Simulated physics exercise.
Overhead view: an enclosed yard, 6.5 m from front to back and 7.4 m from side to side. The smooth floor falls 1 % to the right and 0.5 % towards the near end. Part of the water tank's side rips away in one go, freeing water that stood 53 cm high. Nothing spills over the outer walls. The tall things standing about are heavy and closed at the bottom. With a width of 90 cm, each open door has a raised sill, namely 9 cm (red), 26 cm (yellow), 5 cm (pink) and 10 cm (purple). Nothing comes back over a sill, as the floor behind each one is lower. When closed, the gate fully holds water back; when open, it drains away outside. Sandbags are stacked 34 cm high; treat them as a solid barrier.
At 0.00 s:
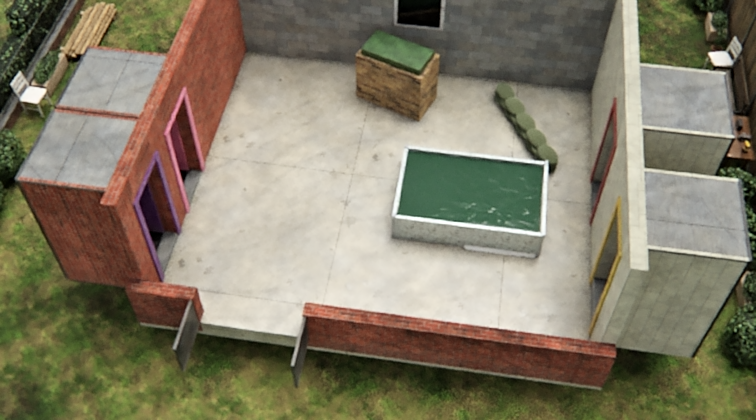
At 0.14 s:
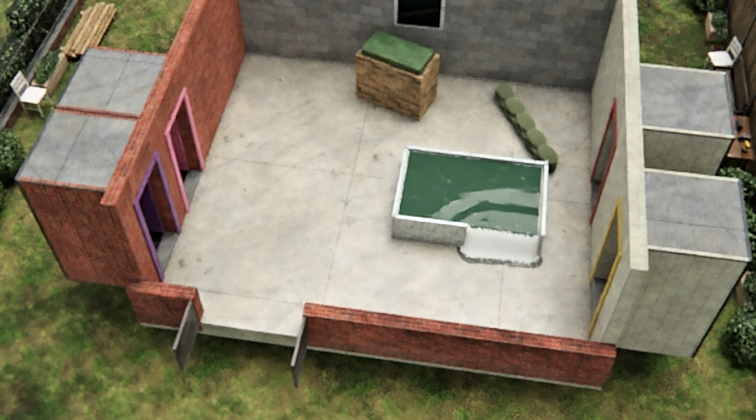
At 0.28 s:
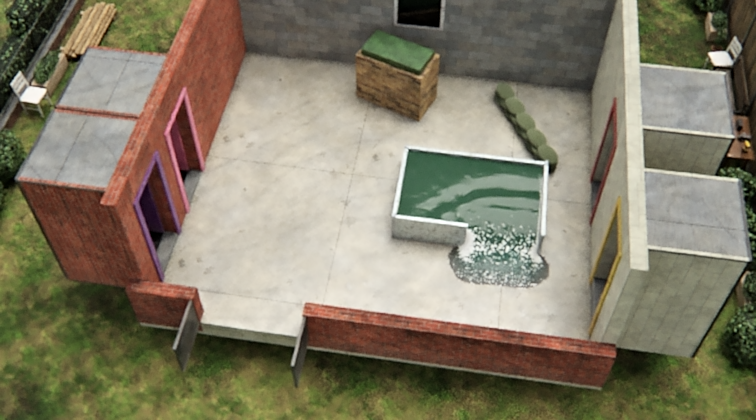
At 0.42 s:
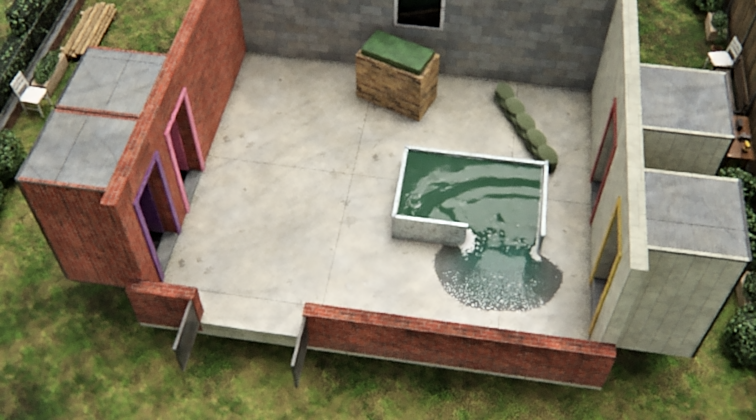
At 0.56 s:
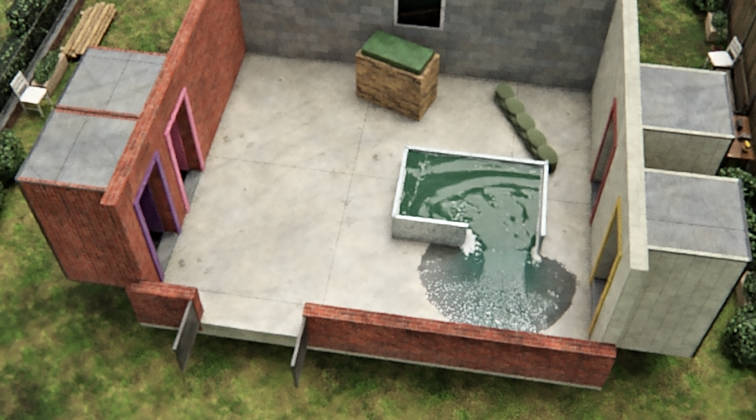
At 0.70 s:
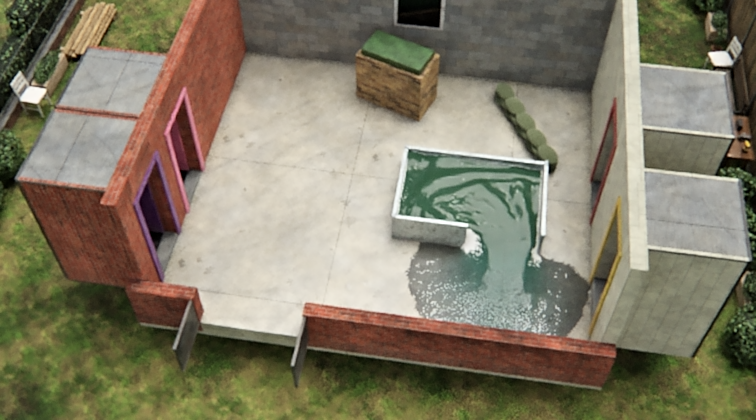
Green water burst through the broken front side of a raised tank in a walled yard, splashed onto the pale concrete, and spread in a widening dark pool to the low brick wall.
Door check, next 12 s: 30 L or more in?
In order: The red door will hold enough water back, the yellow door will hold enough water back, the pink door will hold enough water back, the purple door will hold enough water back.
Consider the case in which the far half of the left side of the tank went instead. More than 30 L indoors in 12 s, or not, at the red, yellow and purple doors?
Result: Red limit not passed, yellow limit not passed, purple limit not passed.
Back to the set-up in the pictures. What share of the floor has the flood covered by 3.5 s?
About 35 per cent.
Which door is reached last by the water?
That would be the pink door, last of all.
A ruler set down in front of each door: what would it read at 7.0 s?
Door by door in cm, red shows 6, yellow shows 14, pink shows 6, purple shows 7.
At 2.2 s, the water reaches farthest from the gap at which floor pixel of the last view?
Near (288, 322).
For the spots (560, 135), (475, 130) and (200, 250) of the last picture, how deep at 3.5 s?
0, 0 and 0 cm, respectively.
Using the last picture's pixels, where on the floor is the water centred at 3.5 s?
The water's centre sits at about (479, 266).
After 1.4 s water covers 15 % of the floor and is deepest (44 cm) near (590, 365); red door not reached, yellow door 7 cm at the sill, 0 L in, pink door not reached, purple door not reached.
After 2.2 s water covers 15 % of the floor and is deepest (40 cm) near (535, 357); red door not reached, yellow door 24 cm at the sill, 1 L in, pink door not reached, purple door not reached.
After 3.5 s water covers 35 % of the floor and is deepest (26 cm) near (579, 364); red door 4 cm at the sill, 0 L in, yellow door 20 cm at the sill, 3 L in, pink door not reached, purple door not reached.
After 7.0 s water covers 70 % of the floor and is deepest (16 cm) near (579, 364); red door 6 cm at the sill, 0 L in, yellow door 14 cm at the sill, 3 L in, pink door 6 cm at the sill, 4 L in, purple door 7 cm at the sill, 1 L in.
After 12.0 s water covers 95 % of the floor and is deepest (11 cm) near (591, 196); red door 9 cm at the sill, 2 L in, yellow door 8 cm at the sill, 3 L in, pink door 3 cm at the sill, 6 L in, purple door 4 cm at the sill, 2 L in.
